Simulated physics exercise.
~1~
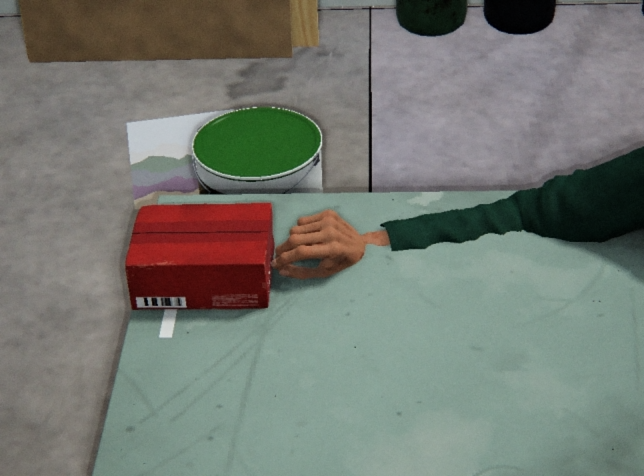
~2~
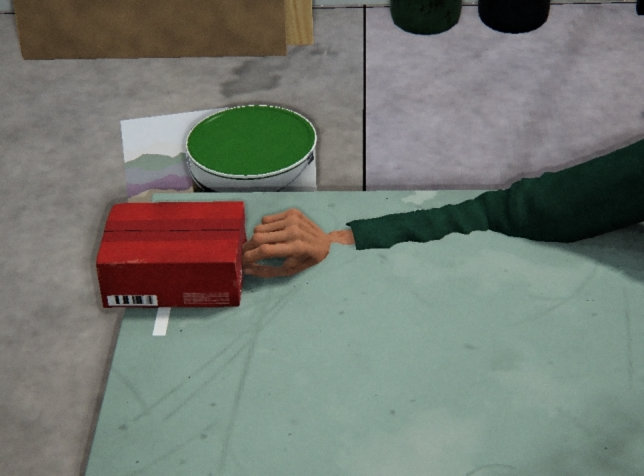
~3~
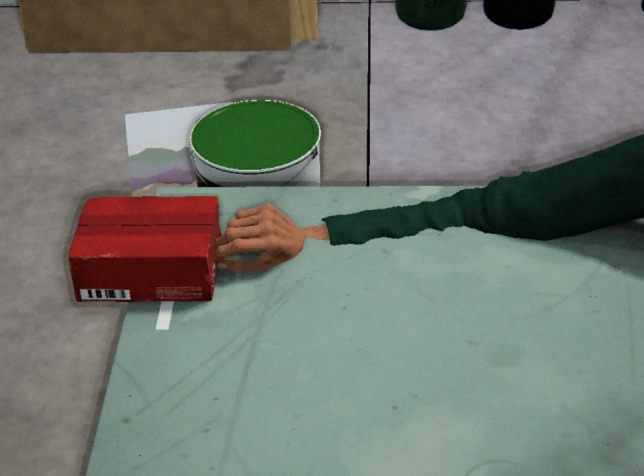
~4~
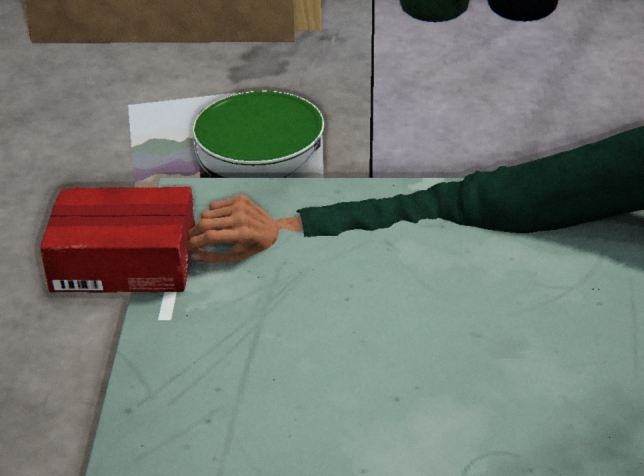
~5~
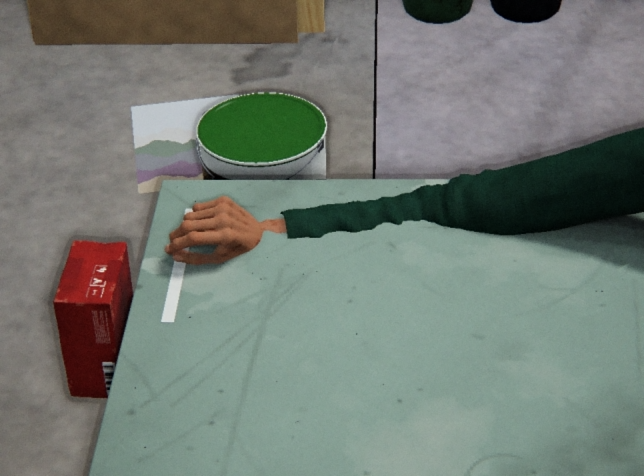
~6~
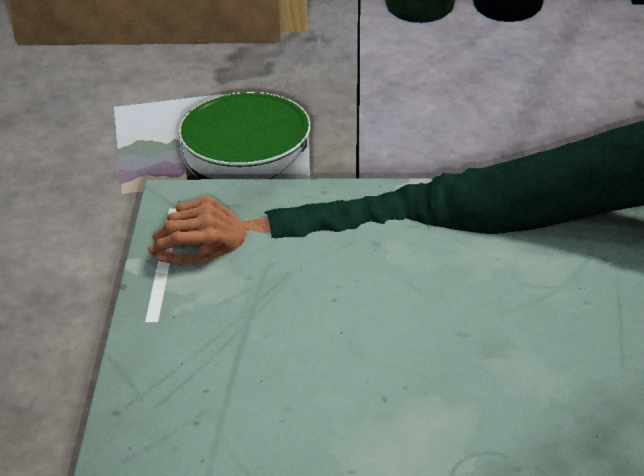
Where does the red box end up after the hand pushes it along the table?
The red box goes over the left edge of the table and drops off, and it is no longer in view at the finish.
